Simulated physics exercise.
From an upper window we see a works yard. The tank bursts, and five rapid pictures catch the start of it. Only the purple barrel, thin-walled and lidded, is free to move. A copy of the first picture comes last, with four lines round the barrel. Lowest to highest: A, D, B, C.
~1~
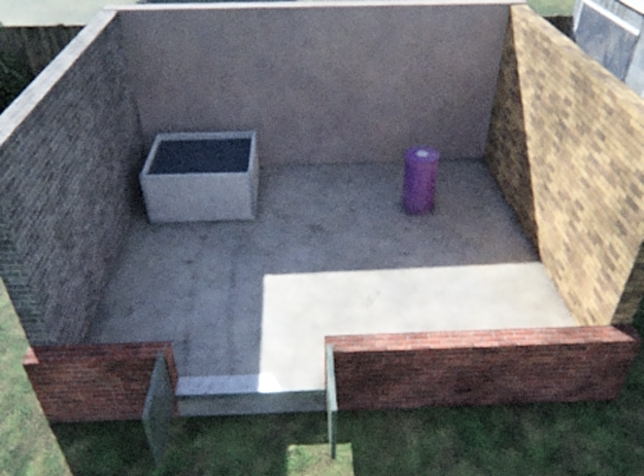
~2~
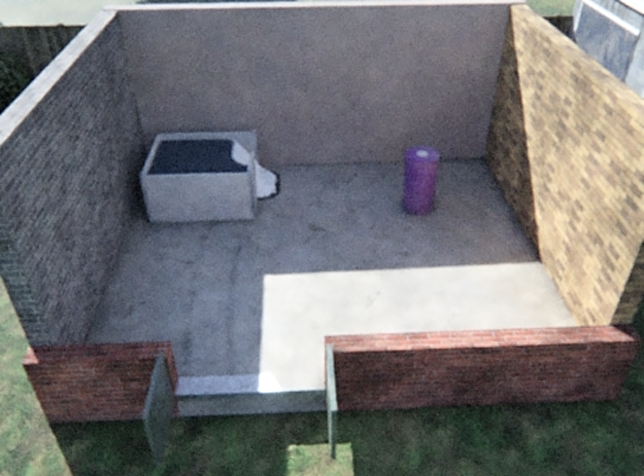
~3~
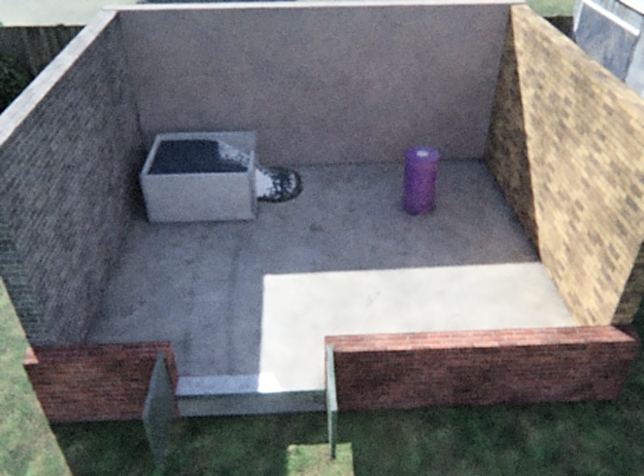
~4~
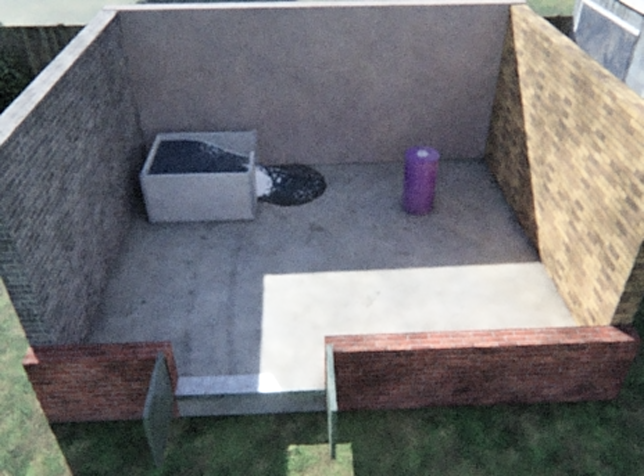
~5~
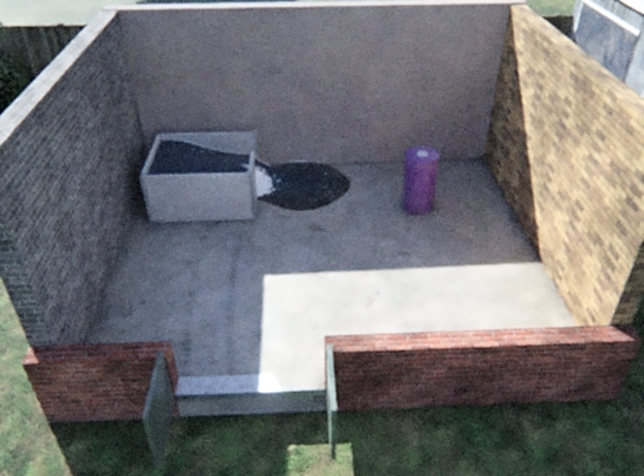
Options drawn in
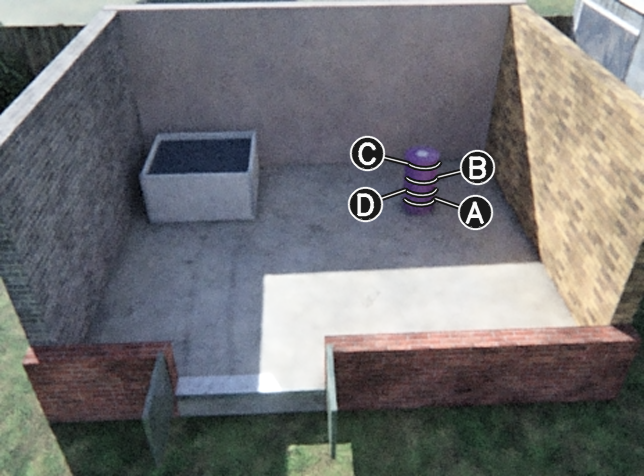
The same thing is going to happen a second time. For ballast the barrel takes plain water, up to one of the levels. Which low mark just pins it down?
Take A.
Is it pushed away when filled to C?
No.
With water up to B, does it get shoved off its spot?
No, that is safe.
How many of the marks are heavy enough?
All of them.
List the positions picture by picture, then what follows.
Lid of the purple barrel at (423, 154); tank full, its middle at (202, 157); open gate at (248, 341).
Water covers 1 % of the ground and is seen nearest the barrel at (272, 188).
Water covers 3 % of the ground and is seen nearest the barrel at (296, 187).
Water covers 5 % of the ground and is seen nearest the barrel at (319, 187).
Lid of the purple barrel at (423, 154); water covers 7 % of the ground and is seen nearest the barrel at (343, 186).
On the marked copy, A at (421, 204); B at (424, 183); C at (426, 168); D at (422, 195); from the bottom up A, D, B, C.
For level A, it does not move.
For level B, it does not move.
For level C, it does not move.
For level D, it does not move.
